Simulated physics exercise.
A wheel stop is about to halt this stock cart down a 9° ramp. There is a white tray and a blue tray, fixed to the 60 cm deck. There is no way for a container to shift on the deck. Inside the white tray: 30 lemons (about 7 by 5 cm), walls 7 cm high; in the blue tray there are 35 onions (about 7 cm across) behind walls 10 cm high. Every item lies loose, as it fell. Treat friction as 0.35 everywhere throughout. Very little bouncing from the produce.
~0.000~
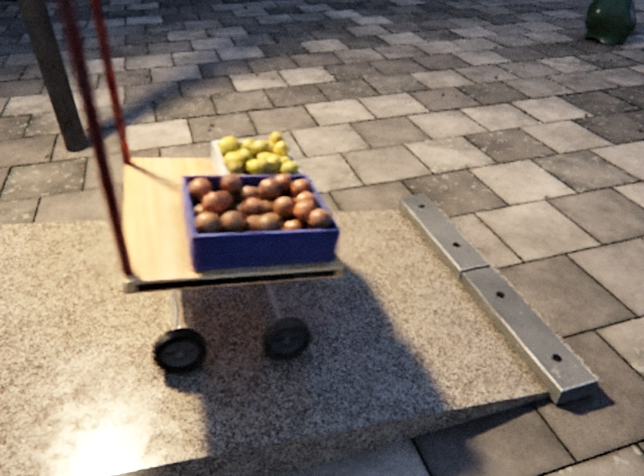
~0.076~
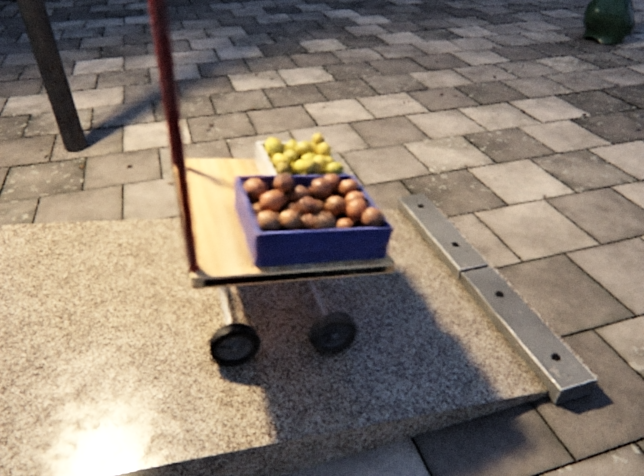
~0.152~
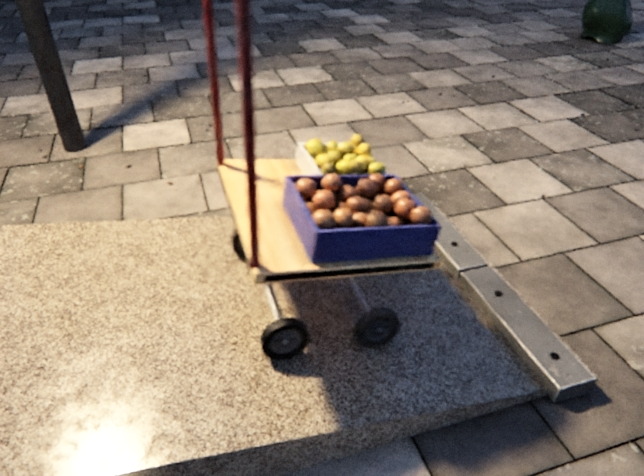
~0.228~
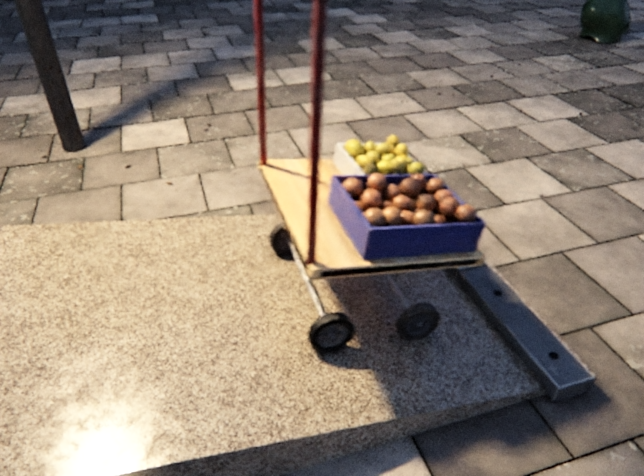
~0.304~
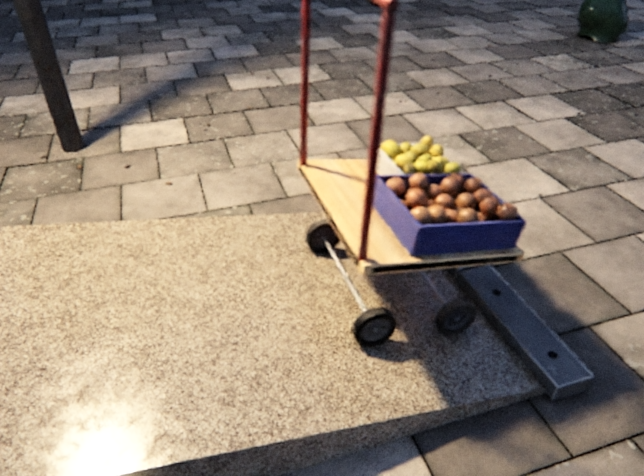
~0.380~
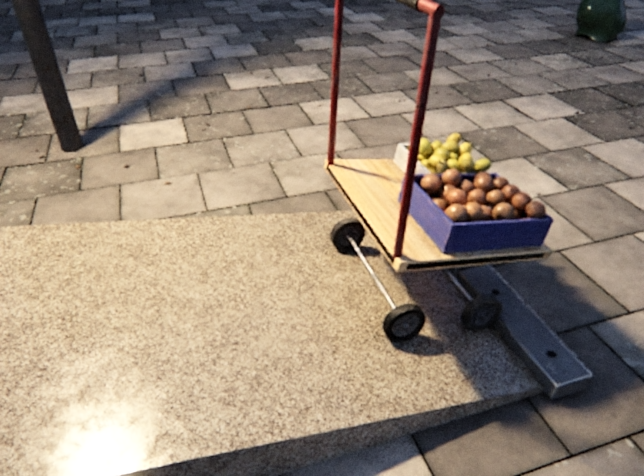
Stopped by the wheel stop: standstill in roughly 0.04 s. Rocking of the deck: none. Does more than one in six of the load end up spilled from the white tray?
My guess is the loss breaks past a sixth.
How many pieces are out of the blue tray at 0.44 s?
Roughly, out by then: Blue tray 0.
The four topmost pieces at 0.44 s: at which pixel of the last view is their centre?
About (445, 154).
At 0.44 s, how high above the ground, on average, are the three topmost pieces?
On average roughly 62 centimetres up.
After 0.44 s, 4 of 30 out of the white tray and 0 of 35 out of the blue tray.
After 0.56 s, 8 of 30 out of the white tray and 1 of 35 out of the blue tray.
After 0.79 s, 10 of 30 out of the white tray and 2 of 35 out of the blue tray.
When it is over (at 1.29 s), 10 of 30 out of the white tray and 2 of 35 out of the blue tray. Asked share, 10 of 30, 33 per cent.
